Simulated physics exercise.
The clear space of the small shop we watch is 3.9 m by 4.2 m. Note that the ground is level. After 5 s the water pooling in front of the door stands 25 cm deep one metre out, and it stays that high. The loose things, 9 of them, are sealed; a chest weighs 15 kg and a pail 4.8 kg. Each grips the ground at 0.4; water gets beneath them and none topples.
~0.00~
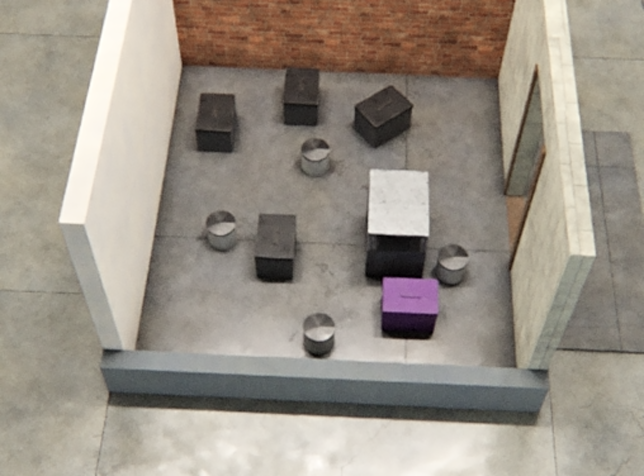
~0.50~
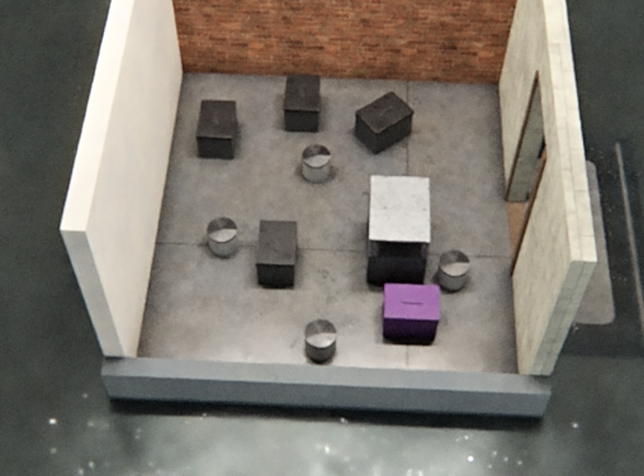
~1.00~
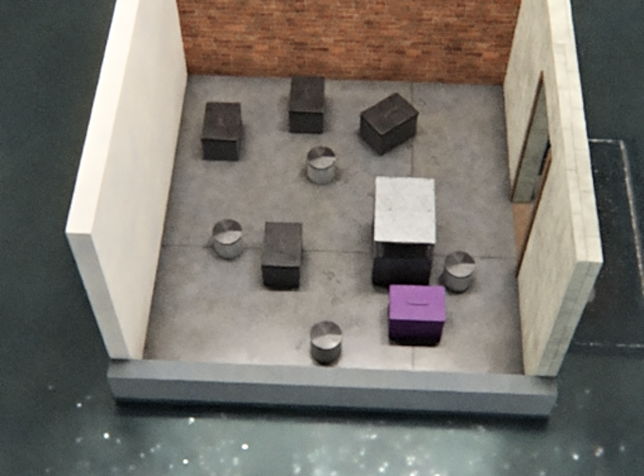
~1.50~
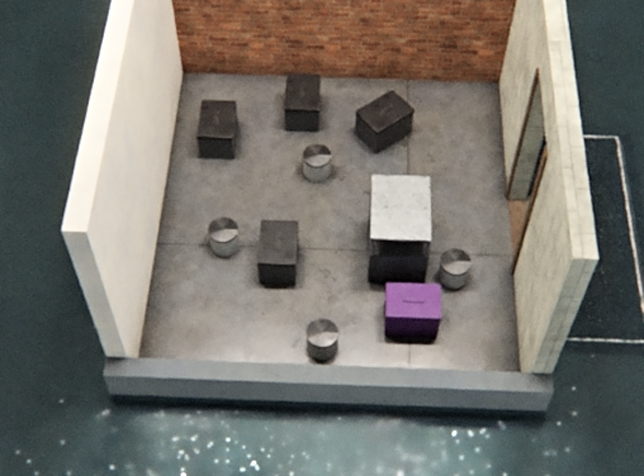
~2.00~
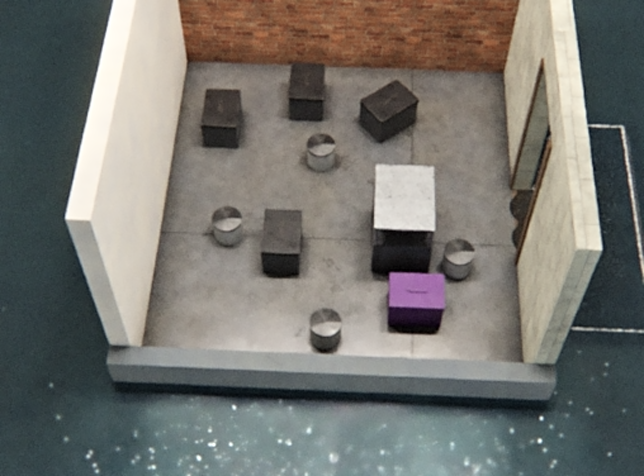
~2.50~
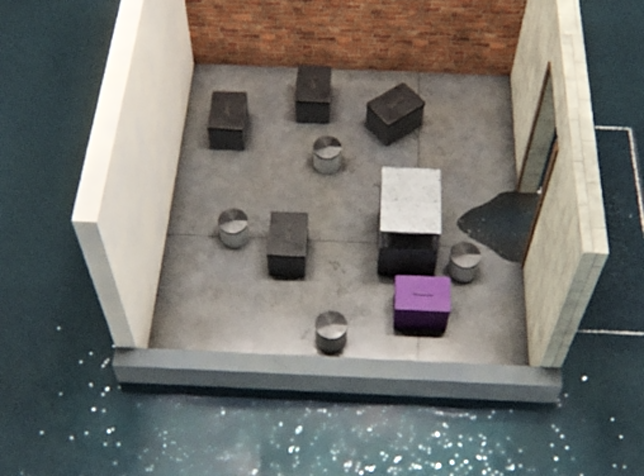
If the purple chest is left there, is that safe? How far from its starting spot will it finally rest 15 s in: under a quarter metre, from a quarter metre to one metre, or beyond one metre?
It ends up between a quarter metre and one metre away.
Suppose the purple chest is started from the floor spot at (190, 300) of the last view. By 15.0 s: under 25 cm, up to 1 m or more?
I'd say it goes a long distance.
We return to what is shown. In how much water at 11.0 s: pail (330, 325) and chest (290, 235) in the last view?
Roughly 9 and 7 cm.
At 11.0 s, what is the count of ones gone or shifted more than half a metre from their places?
The number comes to 7.
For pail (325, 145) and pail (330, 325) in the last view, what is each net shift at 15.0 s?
They sit 250 cm and 140 cm away, in the order given.
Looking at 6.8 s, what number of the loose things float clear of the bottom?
It comes to 1 of them.
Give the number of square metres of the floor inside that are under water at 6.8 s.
Somewhere about 12 m2, give or take.
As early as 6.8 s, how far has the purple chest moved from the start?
I'd guess some 60 cm by then.
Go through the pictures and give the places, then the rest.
In the first picture, the purple chest at (410, 295) rests on the ground; 0.0 m2 under water; 0 of 9 have shifted.
In the second picture, the purple chest at (412, 302), on the bottom; 0.0 m2 under water; 0 of 9 have shifted.
In the third picture, the purple chest at (417, 303), on the bottom; 0.0 m2 under water; 0 of 9 have shifted.
In the fourth picture, the purple chest at (414, 300), on the bottom; 0.0 m2 under water; 0 of 9 have shifted.
In the fifth picture, the purple chest at (417, 290), on the bottom; water covers 0.0 m2; 0 of 9 have shifted.
In the sixth picture, the purple chest at (423, 293) rests on the ground; water covers 0.4 m2; 0 of 9 have shifted.
After 3.5 s the purple chest is near (423, 293), 0.0 m from its start, aground; 0 afloat.
After 6.8 s the purple chest is near (377, 333), 0.7 m from its start, aground; 1 afloat.
After 11.0 s the purple chest is near (259, 282), 1.6 m from its start, afloat; 8 afloat.
After 15.0 s the purple chest is near (361, 295), 0.6 m from its start, afloat; 9 afloat.
